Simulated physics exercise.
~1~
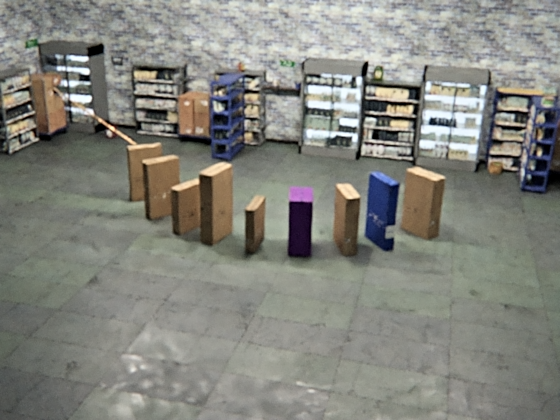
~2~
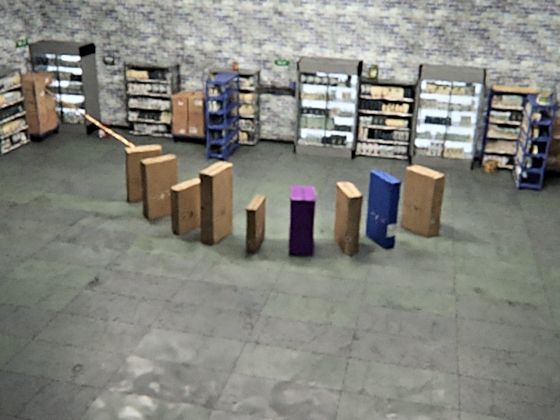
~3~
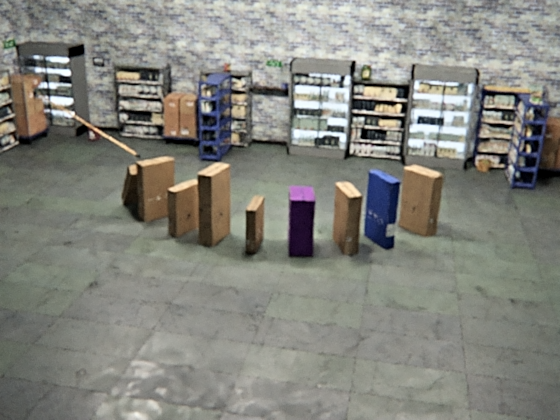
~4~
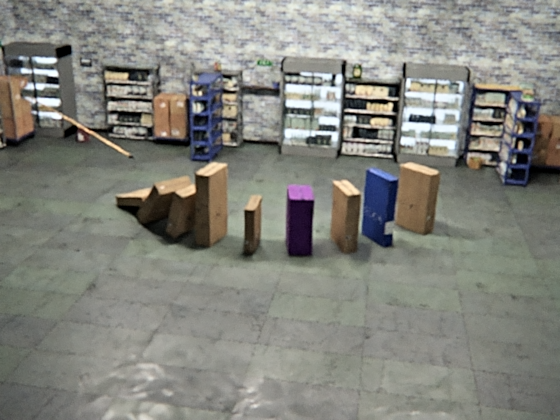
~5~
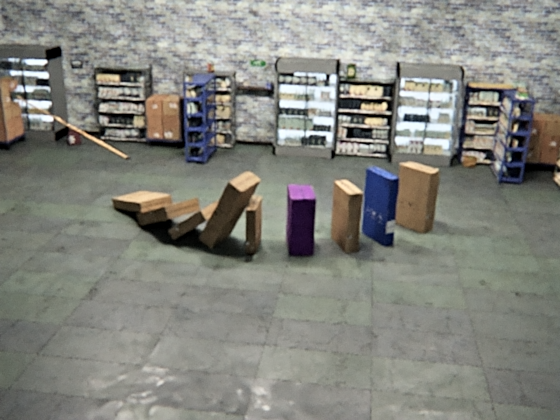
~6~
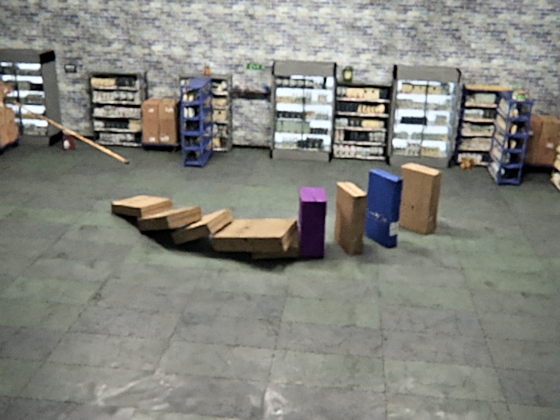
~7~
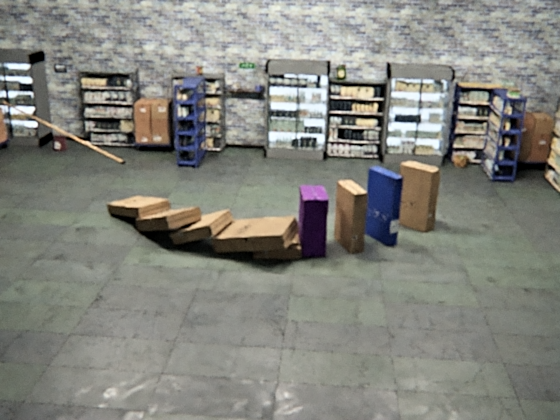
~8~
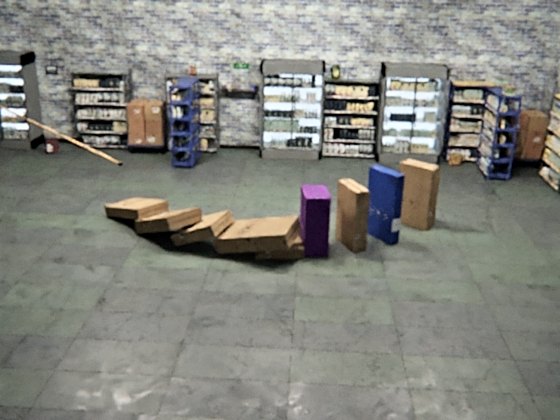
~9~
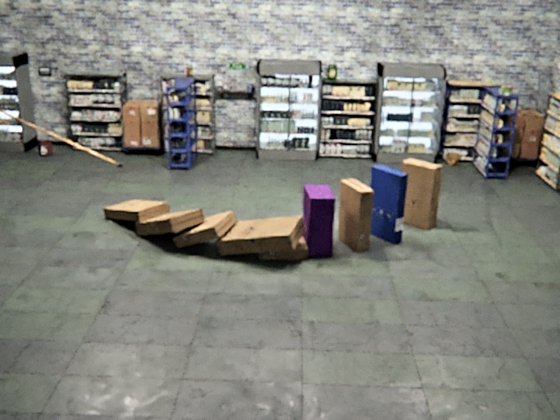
Tall cartons standing in a curved row in a storeroom, toppling one after another from the left until the purple carton stays upright.
